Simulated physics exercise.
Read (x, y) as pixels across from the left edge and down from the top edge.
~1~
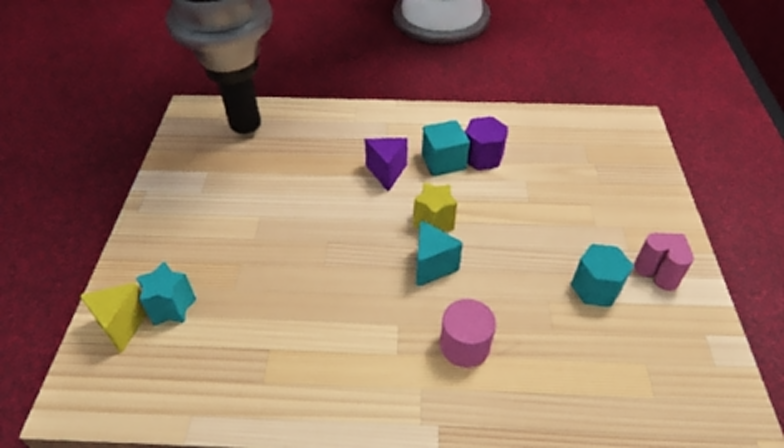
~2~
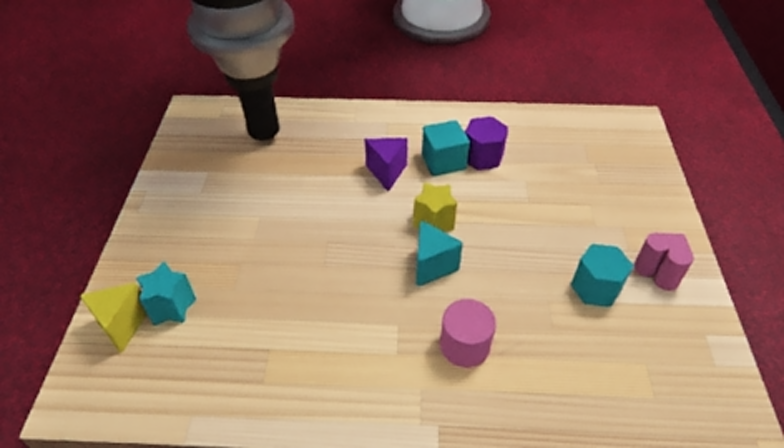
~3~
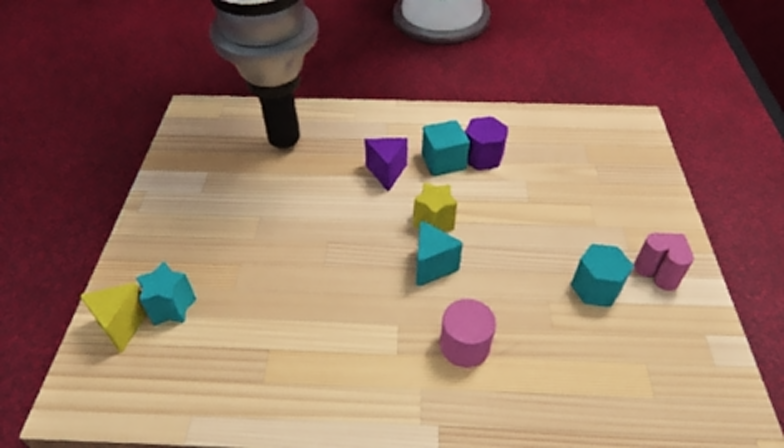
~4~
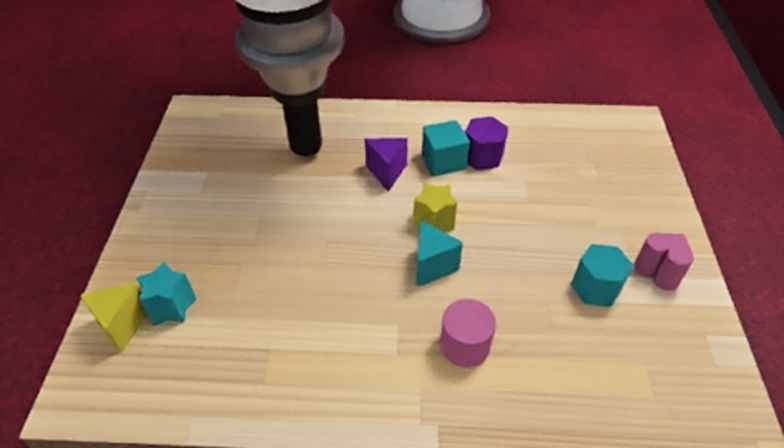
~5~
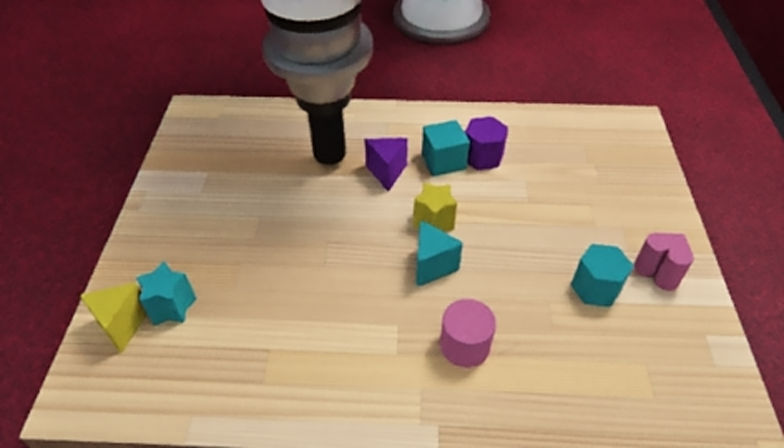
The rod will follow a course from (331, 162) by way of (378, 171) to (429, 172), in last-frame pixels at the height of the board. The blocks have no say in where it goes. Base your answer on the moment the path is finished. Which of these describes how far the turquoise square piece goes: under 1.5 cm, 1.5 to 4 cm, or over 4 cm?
Its final spot will lie 1.5 to 4 cm from the current one.
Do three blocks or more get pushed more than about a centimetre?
Yes, I think so.
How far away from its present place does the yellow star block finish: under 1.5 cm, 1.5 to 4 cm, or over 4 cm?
My estimate: Under 1.5 cm.
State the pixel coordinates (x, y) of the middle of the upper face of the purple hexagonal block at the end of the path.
At roughly (502, 122).
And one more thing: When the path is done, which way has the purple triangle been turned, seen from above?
It goes round the way clock hands do.
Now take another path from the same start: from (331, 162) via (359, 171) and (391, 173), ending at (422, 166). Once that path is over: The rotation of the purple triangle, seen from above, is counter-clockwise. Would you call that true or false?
This is false.
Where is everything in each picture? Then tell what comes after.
The first picture shows rod's lower end at (246, 125); purple triangle at (387, 146); yellow star block at (436, 196); turquoise square piece at (446, 134); purple hexagonal block at (487, 129).
The second picture shows rod at (264, 131); blocks still.
The third picture shows rod at (284, 139); blocks still.
The fourth picture shows rod at (306, 146); blocks still.
The fifth picture shows rod at (330, 155); purple triangle at (387, 146); yellow star block at (436, 196); turquoise square piece at (446, 134); purple hexagonal block at (487, 129).
What follows on the original path. One third of the way, rod at (362, 162); purple triangle at (394, 147), turned 20° clockwise.
Two thirds of the way, rod at (395, 166); purple triangle at (424, 154), turned 55° clockwise.
At the end, rod at (429, 165); purple triangle at (459, 158), turned 45° clockwise; yellow star block still; turquoise square piece at (467, 134), turned 30° anticlockwise; purple hexagonal block at (502, 122).
